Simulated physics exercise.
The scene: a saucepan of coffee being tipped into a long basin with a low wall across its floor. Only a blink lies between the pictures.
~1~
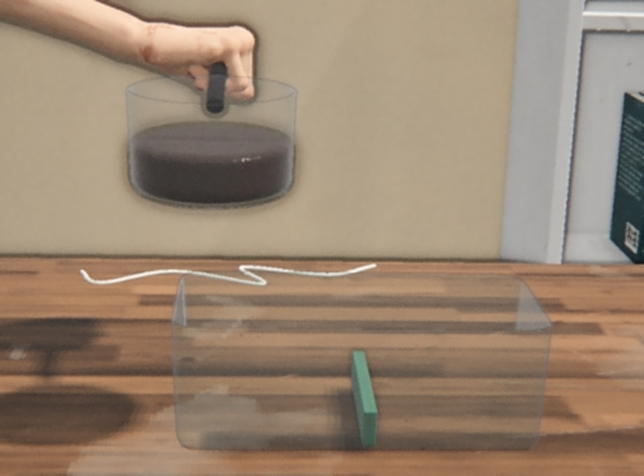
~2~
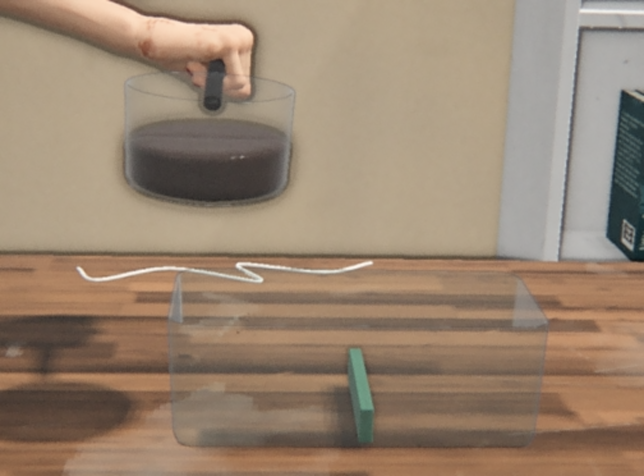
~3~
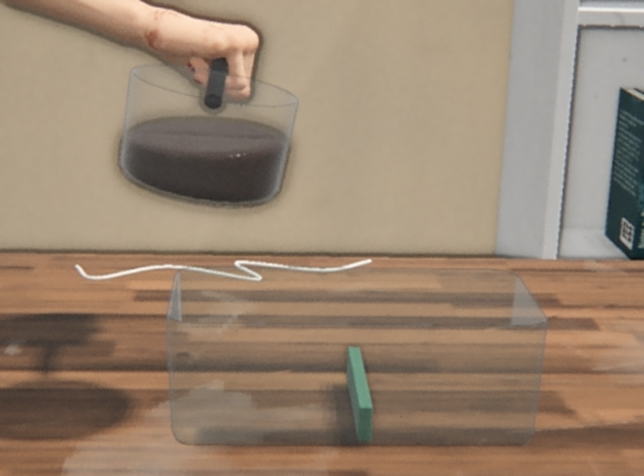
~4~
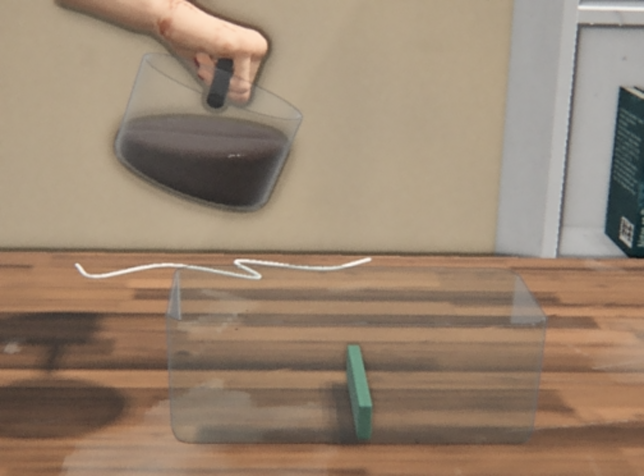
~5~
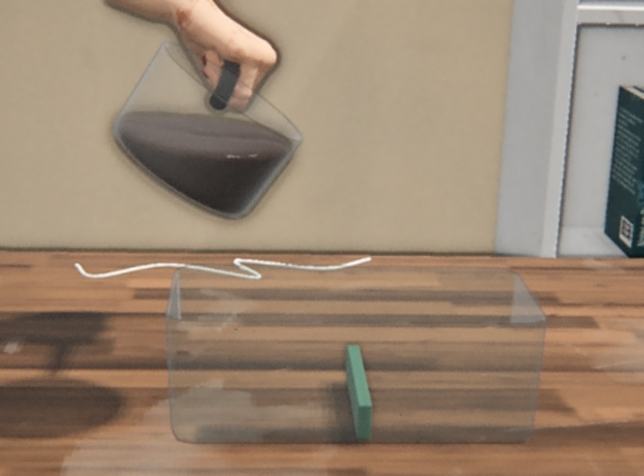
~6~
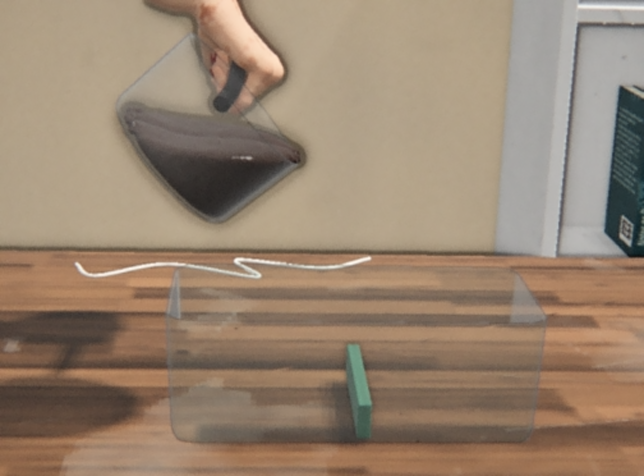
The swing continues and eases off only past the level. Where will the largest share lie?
The left-hand section gets the most.
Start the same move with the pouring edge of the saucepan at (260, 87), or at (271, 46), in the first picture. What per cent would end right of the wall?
Roughly 10 per cent, and 10 per cent.
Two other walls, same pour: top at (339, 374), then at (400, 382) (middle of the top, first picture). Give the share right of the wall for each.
Near 35 % and 15 %.
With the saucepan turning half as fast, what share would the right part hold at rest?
Roughly 25 in a hundred.
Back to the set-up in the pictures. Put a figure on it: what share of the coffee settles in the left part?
Near 80 %.
A moment on, the tilt is 104° and 31 per cent is still to pour, 28 is left of the wall and 1 right of it.
Next, the tilt is 108° and 8 per cent is still to pour, 72 is left of the wall and 7 right of it.
Then the tilt is 108° and 1 per cent is still to pour, 80 is left of the wall and 12 right of it.
Later the tilt is 108° and 0 per cent is still to pour, 82 is left of the wall and 13 right of it.
In the end 82 per cent lies left of the wall, 13 right of it and 5 outside.
